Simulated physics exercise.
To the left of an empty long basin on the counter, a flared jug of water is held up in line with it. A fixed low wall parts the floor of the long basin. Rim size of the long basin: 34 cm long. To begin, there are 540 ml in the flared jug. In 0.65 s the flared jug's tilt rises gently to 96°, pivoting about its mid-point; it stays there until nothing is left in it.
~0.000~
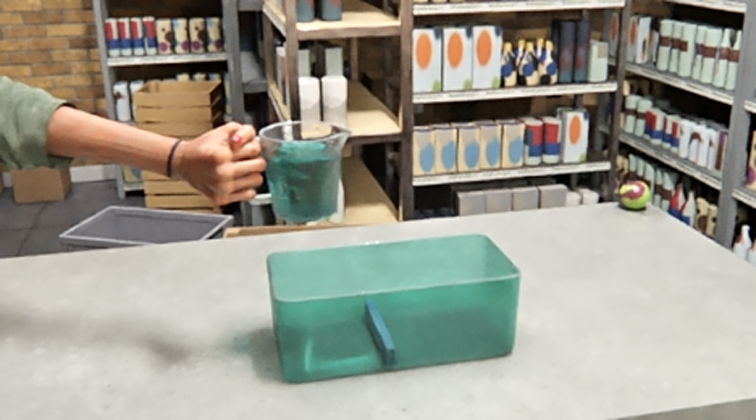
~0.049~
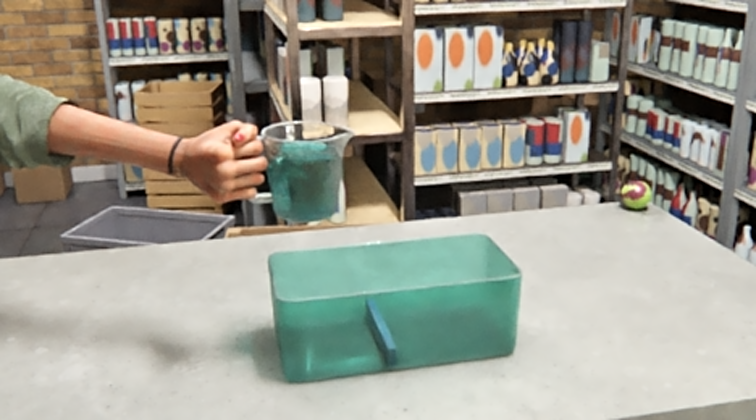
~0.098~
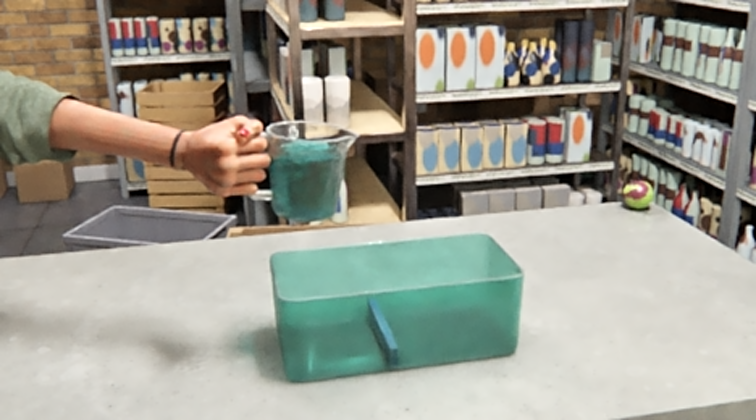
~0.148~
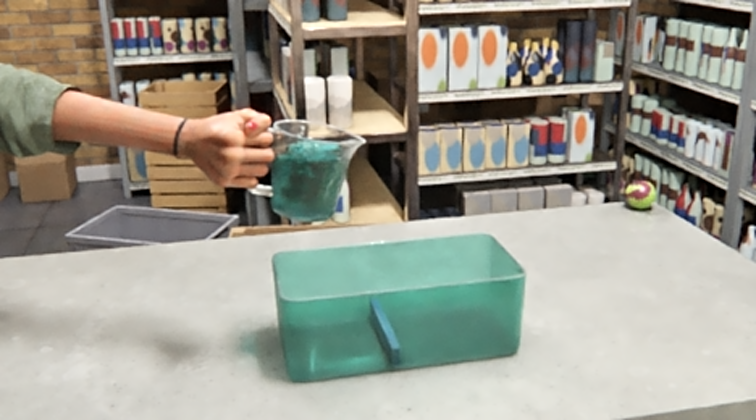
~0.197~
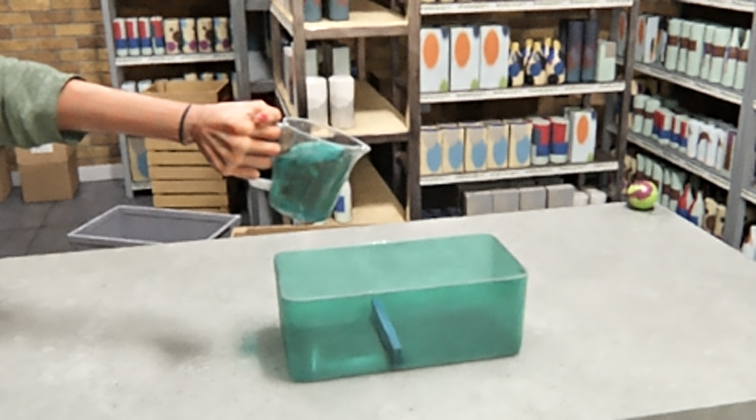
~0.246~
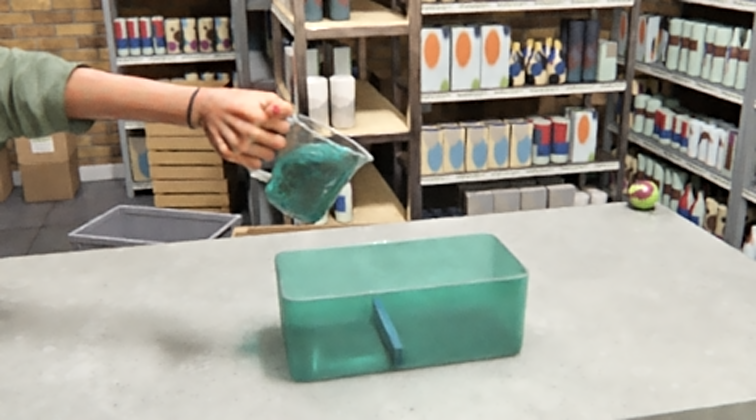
On a shop counter, a hand gently tilts a jug of water beside a long basin.
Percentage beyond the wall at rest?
92 per cent.
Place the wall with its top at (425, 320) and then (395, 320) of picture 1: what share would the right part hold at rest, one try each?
Result: 10 per cent, then 85 per cent.
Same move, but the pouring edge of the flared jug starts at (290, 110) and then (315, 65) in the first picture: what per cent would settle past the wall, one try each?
10 then 80 %.
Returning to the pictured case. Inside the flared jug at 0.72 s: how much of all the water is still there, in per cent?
I'd estimate some 20 per cent.
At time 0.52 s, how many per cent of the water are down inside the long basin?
Roughly 10 per cent.
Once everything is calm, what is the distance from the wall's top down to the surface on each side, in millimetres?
I'd say some 28 mm on the left and some 12 mm on the right.
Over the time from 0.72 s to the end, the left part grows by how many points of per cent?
I'd say near 6 percent.
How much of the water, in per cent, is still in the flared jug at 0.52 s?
About 64 per cent.
By 0.52 s the tilt is 86° and 63 per cent is still to pour, 0 is left of the wall and 9 right of it.
By 0.72 s the tilt is 96° and 19 per cent is still to pour, 2 is left of the wall and 60 right of it.
By 0.92 s the tilt is 96° and 4 per cent is still to pour, 4 is left of the wall and 86 right of it.
By 1.15 s the tilt is 96° and 1 per cent is still to pour, 6 is left of the wall and 92 right of it.
At rest 7 per cent lies left of the wall, 92 right of it and 1 outside.
